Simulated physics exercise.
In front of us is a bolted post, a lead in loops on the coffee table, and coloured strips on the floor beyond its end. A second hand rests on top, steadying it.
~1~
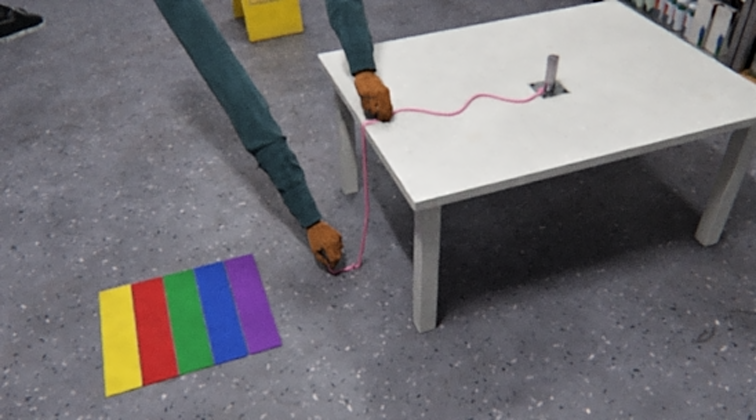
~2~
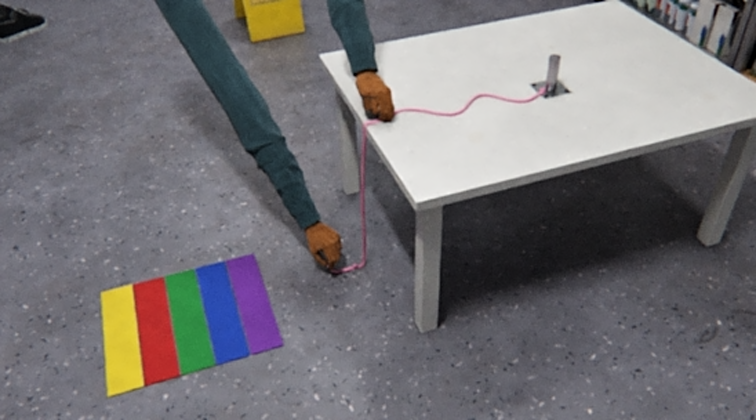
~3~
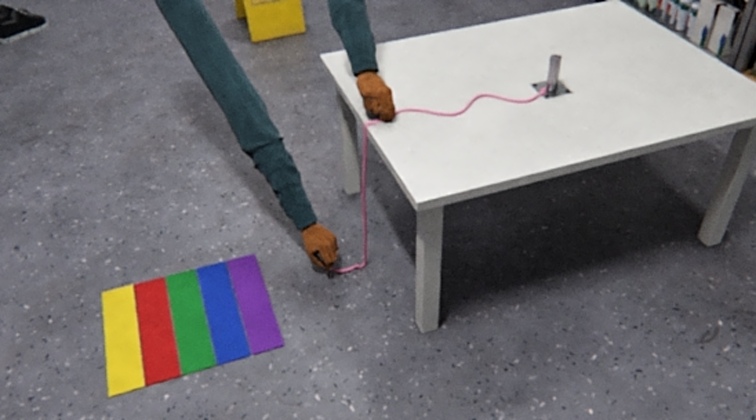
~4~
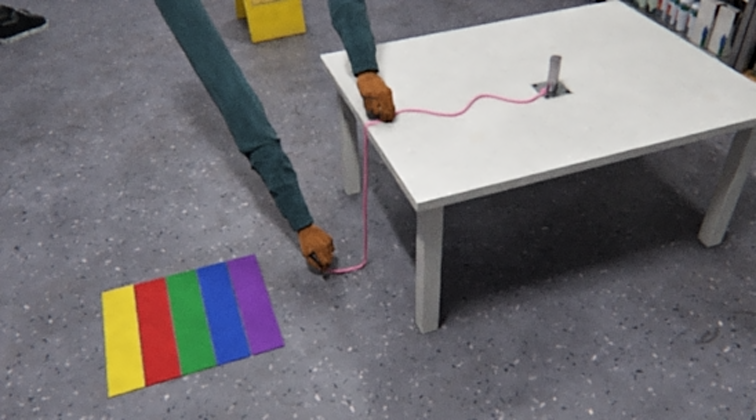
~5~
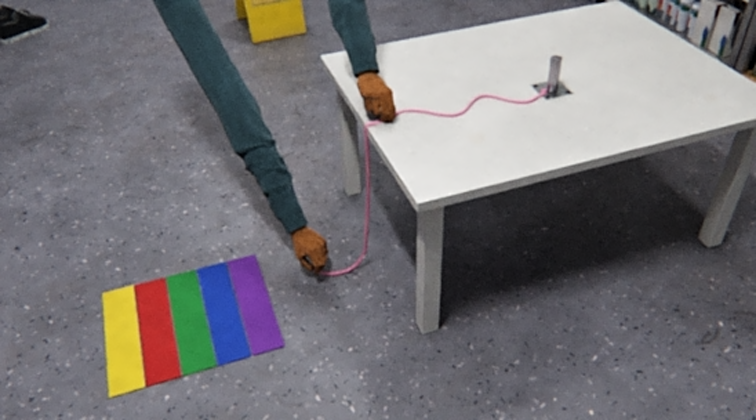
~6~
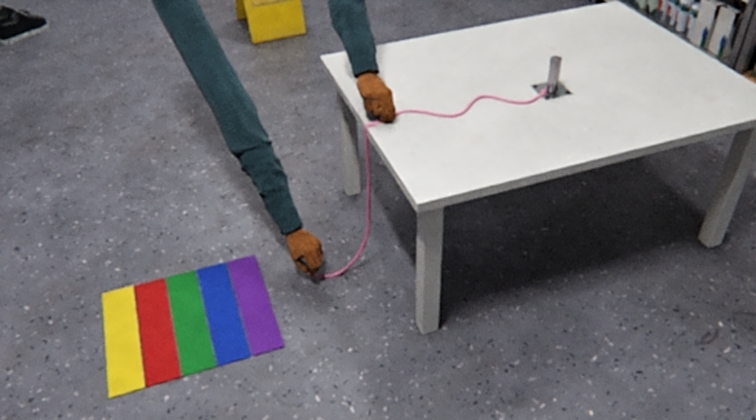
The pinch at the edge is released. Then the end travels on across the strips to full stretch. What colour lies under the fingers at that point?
Green.
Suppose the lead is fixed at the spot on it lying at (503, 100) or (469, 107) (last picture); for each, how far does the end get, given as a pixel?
Roughly (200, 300) and (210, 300).
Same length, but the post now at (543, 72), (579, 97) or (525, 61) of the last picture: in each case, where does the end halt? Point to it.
In pixels, the answers are (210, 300), (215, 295) and (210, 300).
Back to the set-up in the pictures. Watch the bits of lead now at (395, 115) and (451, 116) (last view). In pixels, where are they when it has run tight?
The first one ends up at (369, 127) and the second one at (426, 114).
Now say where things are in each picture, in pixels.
The first picture shows end (330, 265); purple (261, 331); blue (227, 341); green (193, 351); red (158, 361); yellow (122, 371).
The second picture shows end (328, 266); lead through (522, 101) (468, 105) (405, 110) (364, 149) (363, 203) (364, 254).
The third picture shows end (325, 267).
The fourth picture shows end (321, 269); lead through (523, 102) (469, 106) (406, 111) (366, 149) (365, 204) (366, 254).
The fifth picture shows end (314, 271).
The sixth picture shows end (309, 272); lead through (523, 103) (469, 107) (406, 111) (367, 150) (369, 204) (358, 256).
Soon after, end near (258, 286); over purple.
Then, end near (215, 298); over blue.
At full stretch, end near (188, 305); over green. The green one.
